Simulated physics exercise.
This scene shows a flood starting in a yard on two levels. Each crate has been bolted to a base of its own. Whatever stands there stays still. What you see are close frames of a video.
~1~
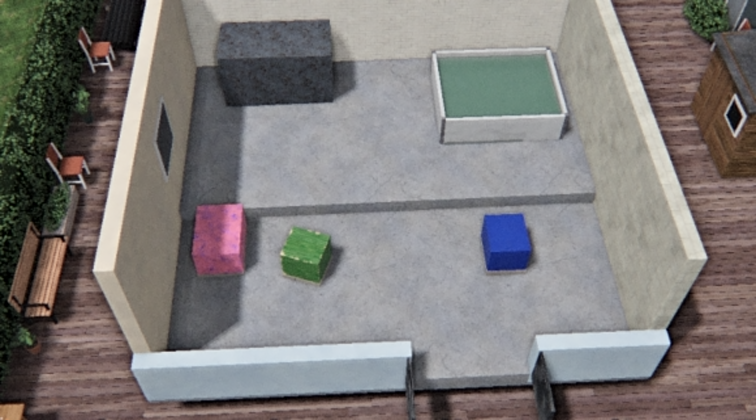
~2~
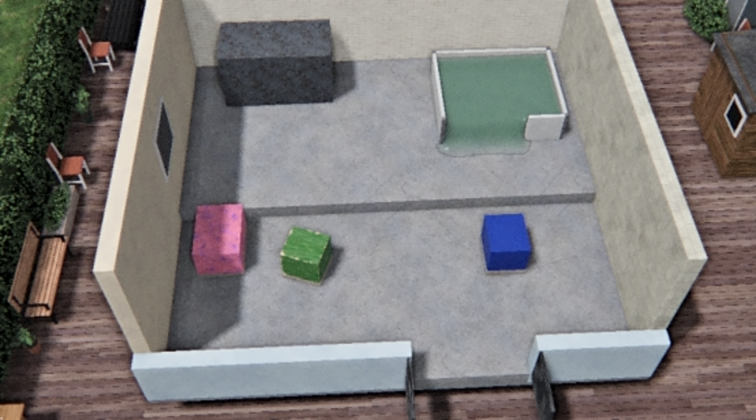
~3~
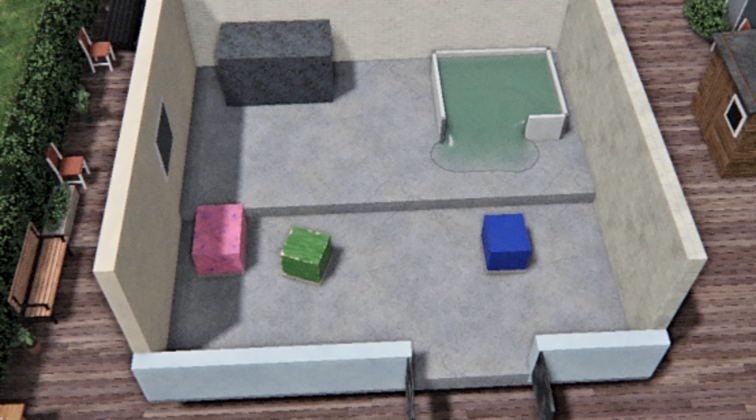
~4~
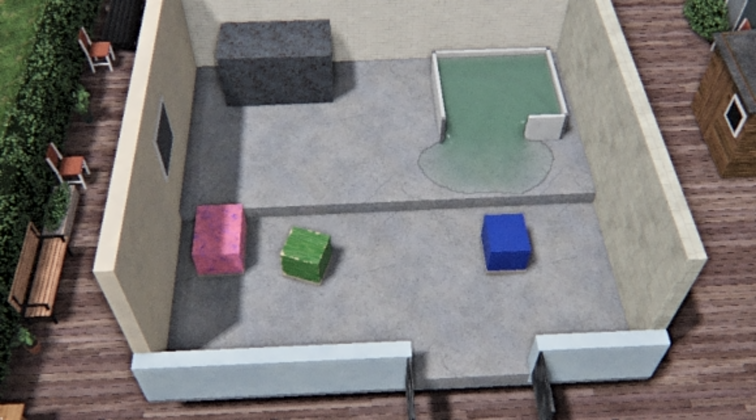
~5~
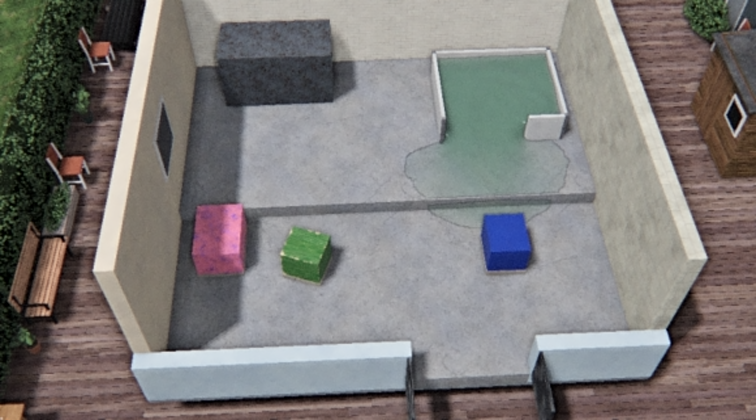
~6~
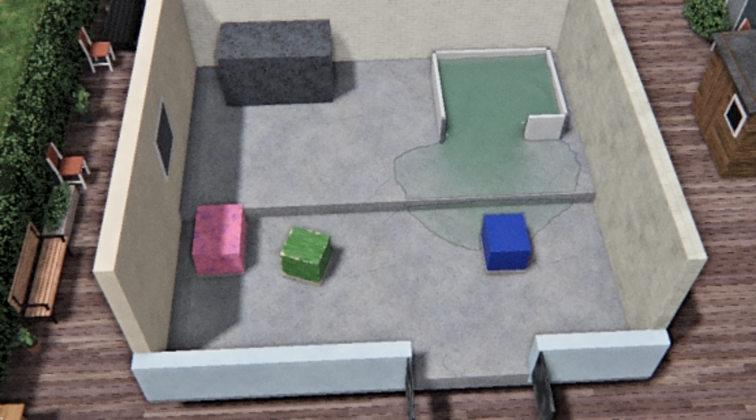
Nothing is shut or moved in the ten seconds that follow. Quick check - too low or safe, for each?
Green crate too low; blue crate too low; pink crate too low.
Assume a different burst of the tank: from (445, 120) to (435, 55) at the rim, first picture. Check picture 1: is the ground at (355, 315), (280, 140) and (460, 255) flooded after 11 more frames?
Place one: Spared by the leak. Place two: Reached by the flood. Place three: Spared by the leak.
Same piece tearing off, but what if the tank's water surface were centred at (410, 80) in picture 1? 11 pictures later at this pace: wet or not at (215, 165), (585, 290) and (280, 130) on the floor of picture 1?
Taking the three spots in order: Bare, bare, bare.
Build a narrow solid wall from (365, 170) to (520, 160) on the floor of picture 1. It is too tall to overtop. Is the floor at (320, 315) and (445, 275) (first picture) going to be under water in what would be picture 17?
Untouched, untouched.
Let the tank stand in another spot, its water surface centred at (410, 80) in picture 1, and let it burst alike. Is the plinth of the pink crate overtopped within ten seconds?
Looking at pink: It is inundated.
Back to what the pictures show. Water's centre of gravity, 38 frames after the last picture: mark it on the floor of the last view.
Centre point: Around (405, 253).
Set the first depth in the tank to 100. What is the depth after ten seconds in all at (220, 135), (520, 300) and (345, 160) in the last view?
Depths of roughly 0, 6 and 0 per cent.
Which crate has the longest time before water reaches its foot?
The crate marked pink comes last.
A moment on, water covers 25 % of the floor; the green crate not reached, the blue crate water round its plinth, the pink crate not reached.
Next, water covers 40 % of the floor; the green crate water round its plinth, the blue crate water round its plinth, the pink crate not reached.
Then, water covers 50 % of the floor; the green crate water round its plinth, the blue crate water round its plinth, the pink crate water round its plinth.
Later, water covers 55 % of the floor; the green crate water round its plinth, the blue crate water round its plinth, the pink crate water round its plinth.
In the end, water covers 55 % of the floor; the green crate was topped, the blue crate was topped, the pink crate was topped.
